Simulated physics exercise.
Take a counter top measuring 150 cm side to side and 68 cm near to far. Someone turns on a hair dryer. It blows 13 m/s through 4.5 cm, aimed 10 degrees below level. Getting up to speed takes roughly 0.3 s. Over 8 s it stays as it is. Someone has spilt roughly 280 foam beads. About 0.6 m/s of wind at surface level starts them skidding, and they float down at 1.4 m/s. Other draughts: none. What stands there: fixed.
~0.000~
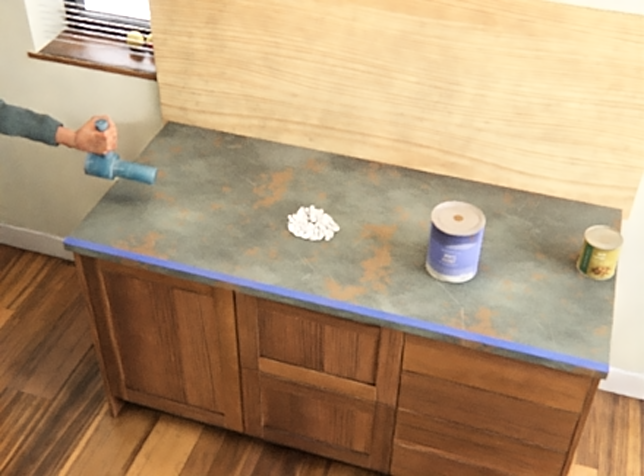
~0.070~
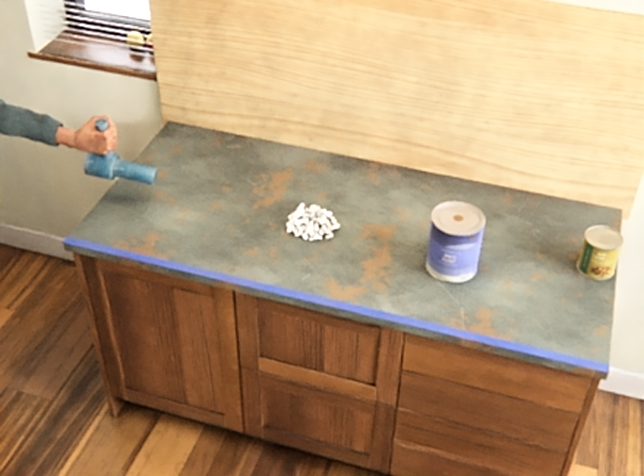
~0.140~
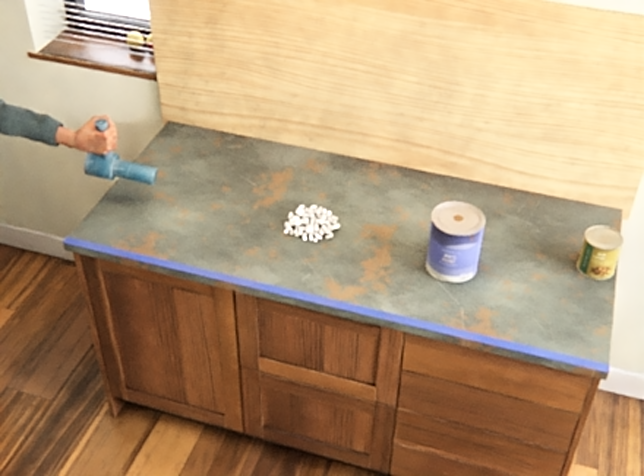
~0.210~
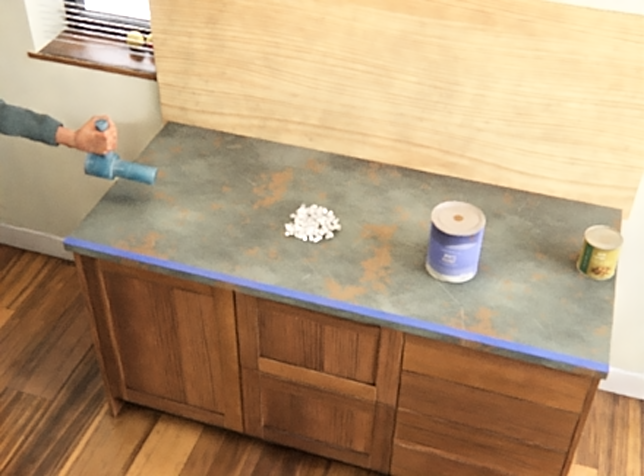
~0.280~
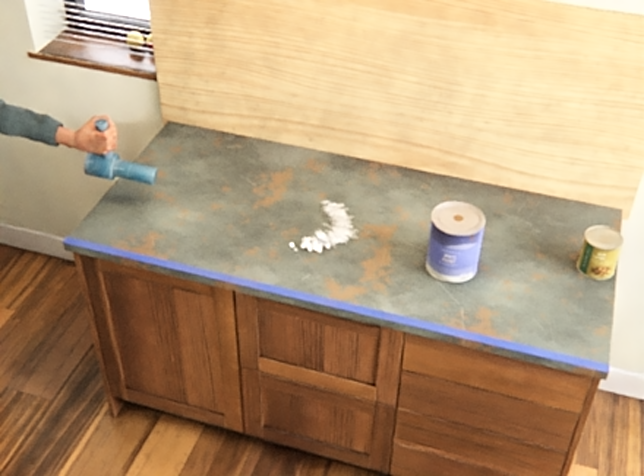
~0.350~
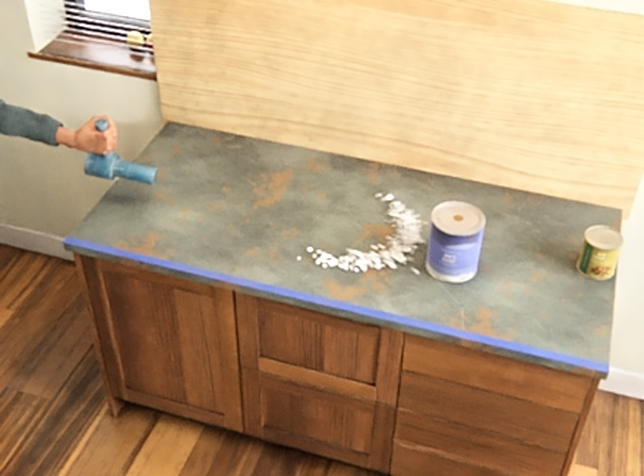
On a mottled grey-green counter top with a blue front edge, a hand at the left holds a blue hair dryer toward a pile of white foam beads, which stays put, then spreads into a curved band rightward toward a large tin.
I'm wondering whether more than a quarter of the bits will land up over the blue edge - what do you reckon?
Watch it - the losses over that edge are going to exceed one in four.
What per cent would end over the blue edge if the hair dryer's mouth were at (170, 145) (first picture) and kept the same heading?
Then around 50 percent.
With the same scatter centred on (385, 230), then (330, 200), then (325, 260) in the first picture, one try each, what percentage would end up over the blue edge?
In turn about 5 %, 0 %, 80 %.
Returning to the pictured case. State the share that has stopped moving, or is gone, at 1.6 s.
90 per cent.
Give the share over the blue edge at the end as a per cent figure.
50 %, roughly.
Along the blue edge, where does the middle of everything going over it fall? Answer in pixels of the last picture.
(434, 331).
After 1.6 s, 53 % are over the blue edge; 87 % have settled or left.
After 2.6 s, 53 % are over the blue edge; 92 % have settled or left.
After 4.4 s, 53 % are over the blue edge; 94 % have settled or left.
After 8.0 s, at the end, 53 % are over the blue edge.
